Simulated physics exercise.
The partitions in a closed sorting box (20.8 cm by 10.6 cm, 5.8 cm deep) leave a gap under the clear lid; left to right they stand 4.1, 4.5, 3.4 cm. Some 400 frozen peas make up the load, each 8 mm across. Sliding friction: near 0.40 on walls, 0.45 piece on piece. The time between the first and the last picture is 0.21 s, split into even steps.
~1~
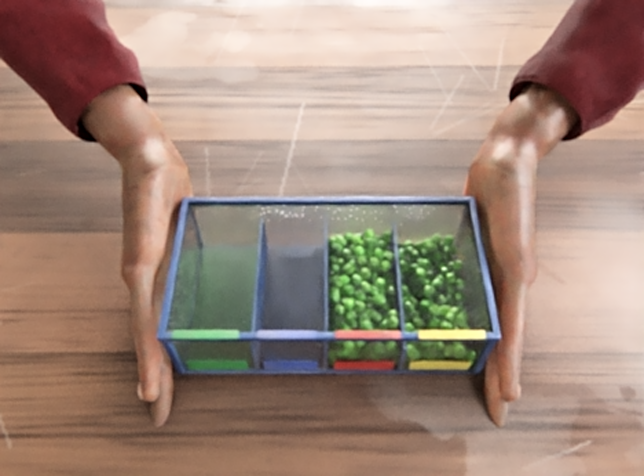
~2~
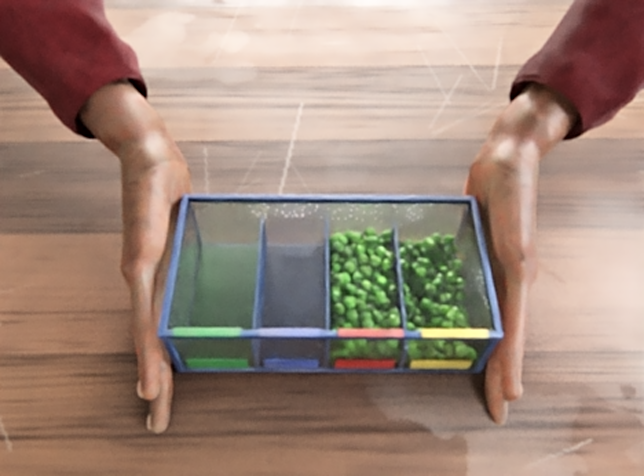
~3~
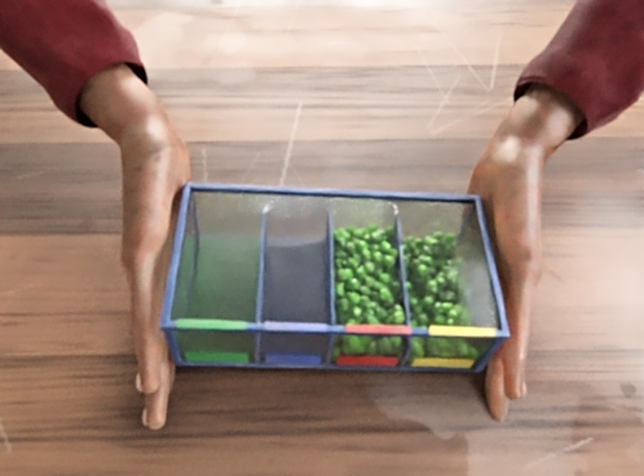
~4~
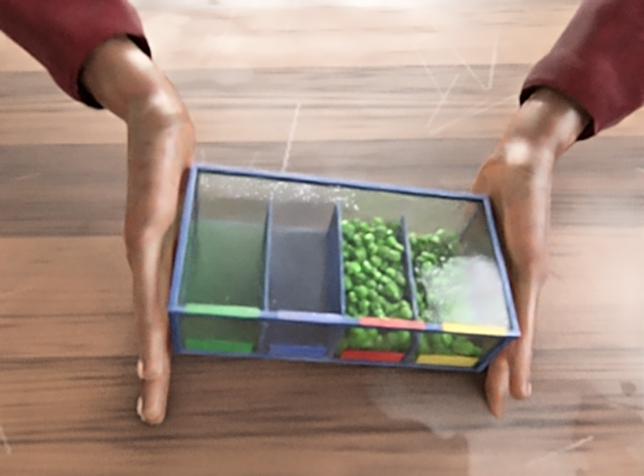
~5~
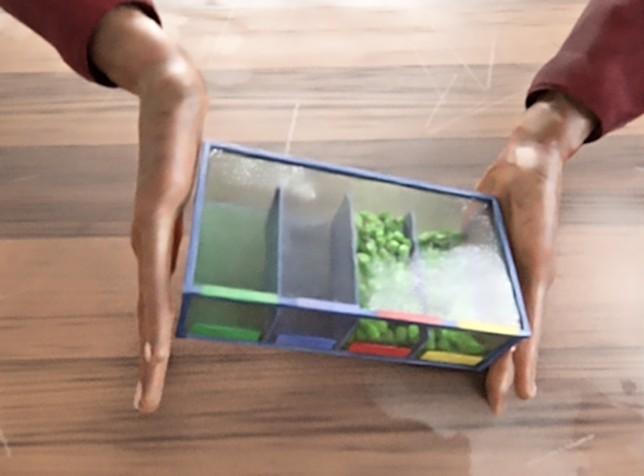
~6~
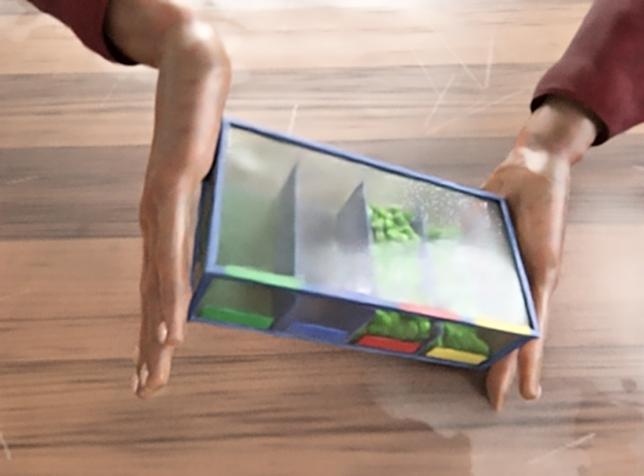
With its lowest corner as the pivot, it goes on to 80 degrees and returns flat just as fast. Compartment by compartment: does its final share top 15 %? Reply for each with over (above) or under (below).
Red compartment - over, blue compartment - under, green compartment - under, yellow compartment - over.
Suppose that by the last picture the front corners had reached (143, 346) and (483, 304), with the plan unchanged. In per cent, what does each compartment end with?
That leaves red with 65 percent, blue with 5, green with 5 and yellow with 25 percent.
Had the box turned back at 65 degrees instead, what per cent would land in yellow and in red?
Yellow: 50; red: 50 (per cent).
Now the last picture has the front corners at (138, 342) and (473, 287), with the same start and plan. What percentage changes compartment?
Something like 30 in a hundred.
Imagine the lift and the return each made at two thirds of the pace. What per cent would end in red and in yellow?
The red compartment would end with 40 per cent and the yellow one with 60 per cent.
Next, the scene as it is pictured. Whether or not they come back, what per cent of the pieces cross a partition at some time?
I'd say near 25 percent of them.
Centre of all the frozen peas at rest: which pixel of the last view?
Somewhere around (423, 297) in the final frame.
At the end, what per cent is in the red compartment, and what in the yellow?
Red 35 %, yellow 65 %.
Then, 0.47 s after the last picture, tilt 78 degrees; red 45 %, yellow 55 %.
Then, 0.79 s after the last picture, tilt 31 degrees; red 35 %, yellow 65 %.
Then, 1.20 s after the last picture, tilt 0 degrees; red 35 %, yellow 65 %.
In the end, red 35 %, blue 0 %, green 0 %, yellow 65 %.
